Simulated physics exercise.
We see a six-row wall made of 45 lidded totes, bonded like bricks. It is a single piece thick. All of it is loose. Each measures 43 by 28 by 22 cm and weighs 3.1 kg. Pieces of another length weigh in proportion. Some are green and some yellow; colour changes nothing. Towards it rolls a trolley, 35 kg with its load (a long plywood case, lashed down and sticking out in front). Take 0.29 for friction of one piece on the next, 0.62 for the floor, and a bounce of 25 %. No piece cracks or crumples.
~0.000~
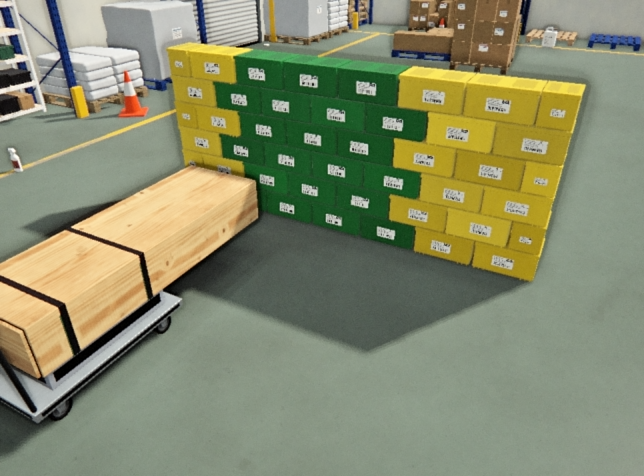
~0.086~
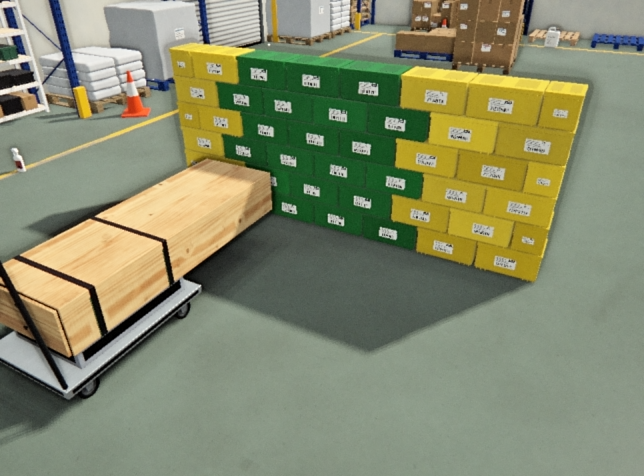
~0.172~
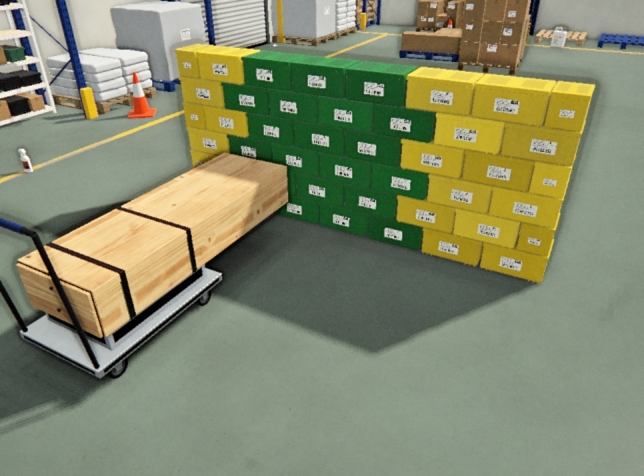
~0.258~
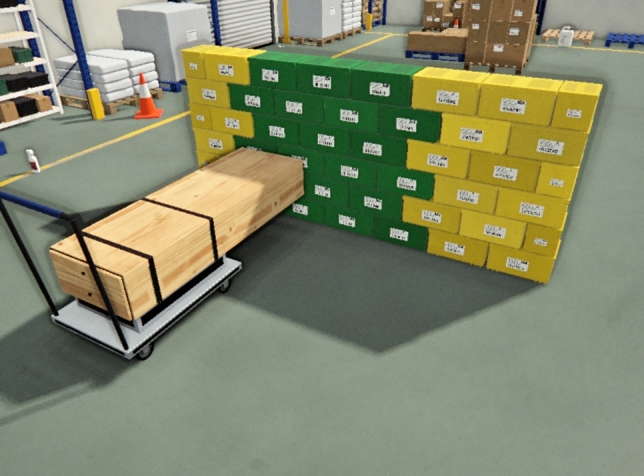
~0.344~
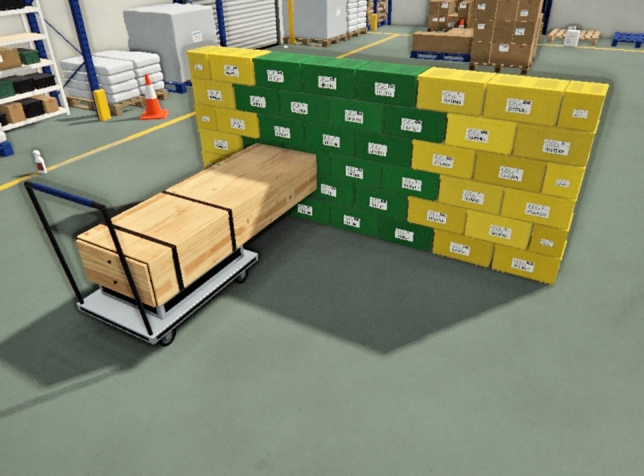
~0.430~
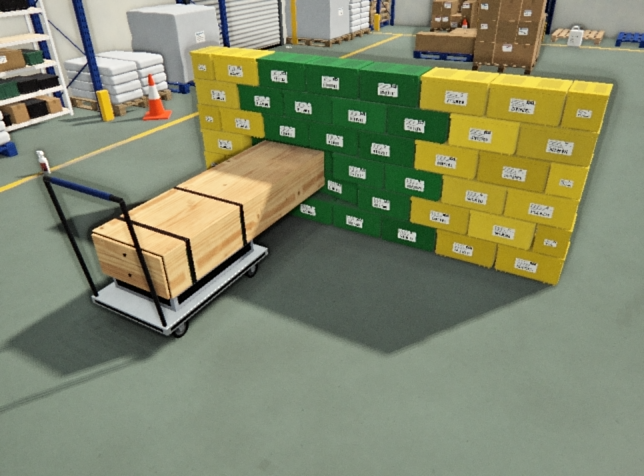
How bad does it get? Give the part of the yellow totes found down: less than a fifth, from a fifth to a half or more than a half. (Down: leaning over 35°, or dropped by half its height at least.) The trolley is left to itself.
The part is under a fifth.
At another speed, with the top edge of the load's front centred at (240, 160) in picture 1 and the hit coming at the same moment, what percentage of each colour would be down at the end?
Then yellow 0, green 0 per cent.
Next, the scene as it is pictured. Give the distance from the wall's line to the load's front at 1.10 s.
About 25 cm past it.
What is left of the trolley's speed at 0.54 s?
Near 0.4 m/s.
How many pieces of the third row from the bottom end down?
0 from that row.
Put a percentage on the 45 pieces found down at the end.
Near 0 per cent.
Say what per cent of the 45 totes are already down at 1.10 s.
At that moment 0 per cent.
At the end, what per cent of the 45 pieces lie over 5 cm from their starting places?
25 per cent.
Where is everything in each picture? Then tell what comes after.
In the first picture (each place is the centre of the face we see best; the camera pans a little), load (252, 195) 56 cm short of the wall; top yellow tote (499, 105); top green tote (257, 73); all as stacked.
The second picture shows load (266, 187) 40 cm short of the wall; top yellow tote (502, 105).
The third picture shows load (283, 180) 25 cm short of the wall; top yellow tote (508, 105).
The fourth picture shows load (299, 173) 10 cm short of the wall; top yellow tote (514, 105).
The fifth picture shows load (313, 168) 35 mm into the wall's line; top yellow tote (520, 105); 5 have shifted.
The sixth picture shows load (321, 164) 12 cm into the wall's line; top yellow tote (523, 106); top green tote (279, 76); 10 have shifted.
By 0.54 s, load 19 cm past the wall's line, still rolling; none of the 24 yellow totes down (0 of 45 in all colours); top yellow tote unmoved; top green tote moved 45 mm.
By 1.10 s, load 23 cm past the wall's line, stopped; none of the 24 yellow totes down (0 of 45 in all colours); top yellow tote unmoved; top green tote moved 14 cm.
When it is over (1.9 s), load 20 cm past the wall's line, stopped; none of the 24 yellow totes down (0 of 45 in all colours); top yellow tote unmoved; top green tote moved 8 cm. That is 0 per cent. In pixels of the last frame, middles, top yellow tote near (528, 100), top green tote near (294, 70).
